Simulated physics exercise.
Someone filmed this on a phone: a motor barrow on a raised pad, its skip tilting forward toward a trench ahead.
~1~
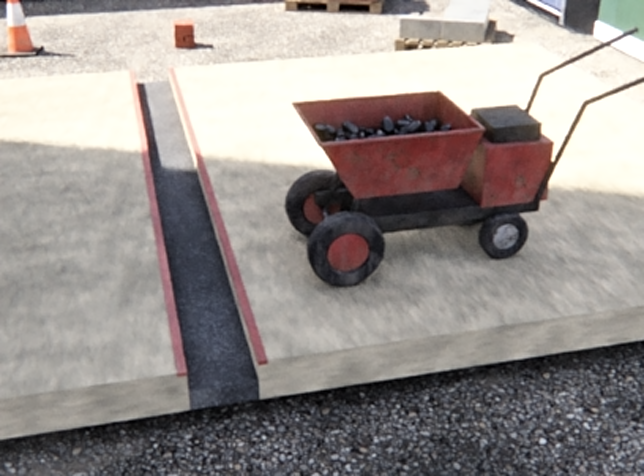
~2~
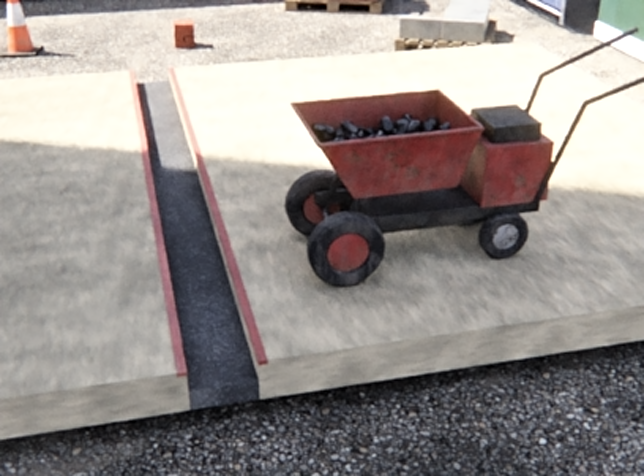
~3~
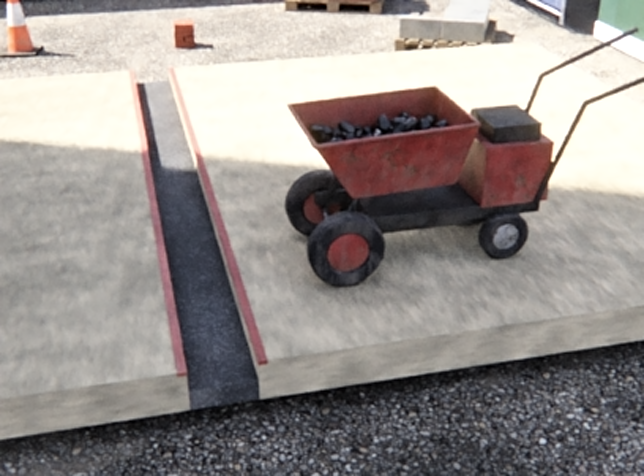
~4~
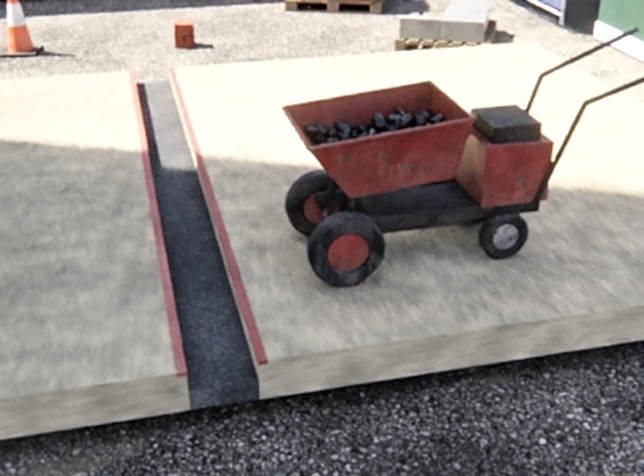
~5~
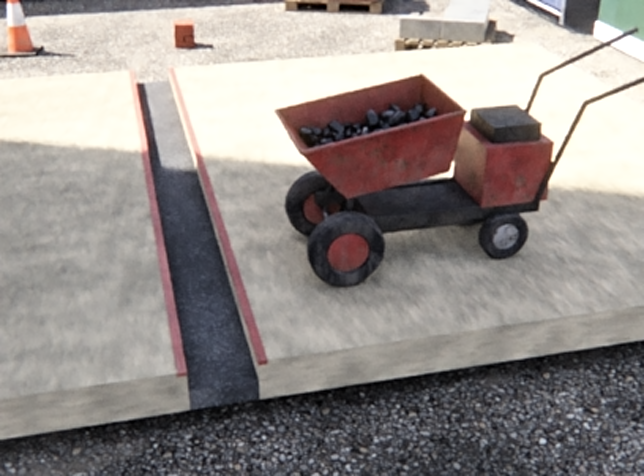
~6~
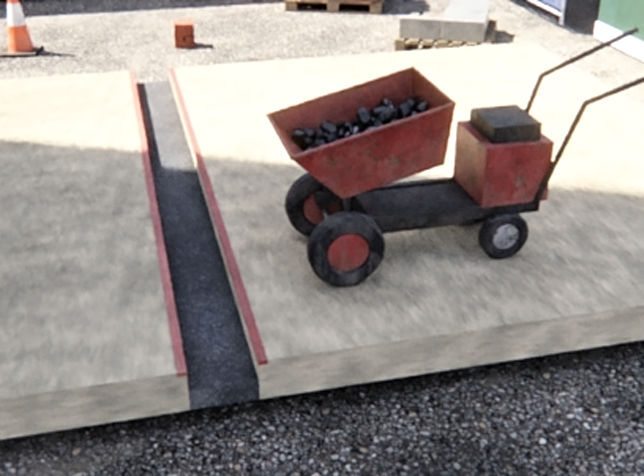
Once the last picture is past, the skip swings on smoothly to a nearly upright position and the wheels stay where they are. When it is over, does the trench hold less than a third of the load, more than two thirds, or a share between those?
It holds more than two thirds.
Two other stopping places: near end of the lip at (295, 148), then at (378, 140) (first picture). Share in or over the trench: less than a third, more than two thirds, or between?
For the first position, the middle third; for the second, between a third and two thirds.
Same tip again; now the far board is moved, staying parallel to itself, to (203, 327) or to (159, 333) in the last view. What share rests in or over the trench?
Result, try 1: 50 in a hundred; try 2: 90 in a hundred.
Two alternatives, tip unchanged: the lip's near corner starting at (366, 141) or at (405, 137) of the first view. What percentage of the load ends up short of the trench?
Try 1 about 30 %, try 2 about 60 %.
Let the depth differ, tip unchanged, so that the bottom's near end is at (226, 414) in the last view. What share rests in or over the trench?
Some 90 per cent.
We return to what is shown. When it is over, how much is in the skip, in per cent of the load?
Roughly 0 per cent.
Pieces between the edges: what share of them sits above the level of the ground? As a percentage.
40 per cent, near enough.
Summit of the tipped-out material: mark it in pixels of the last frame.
Once it settles, the peak is close to (197, 258) in the last picture.
Soon after the last picture, skip tipped steeply; all in the skip.
A little later, skip tipped right over; nearly all in the skip; a small part in or heaped over the trench; a stray few beyond it; a stray few falling.
Later still, skip tipped right over; about a quarter in the skip; about half in or heaped over the trench; a small part beyond it.
By the end, skip tipped right over; a stray few in the skip; a stray few short of the trench; most in or heaped over the trench; a small part beyond it.
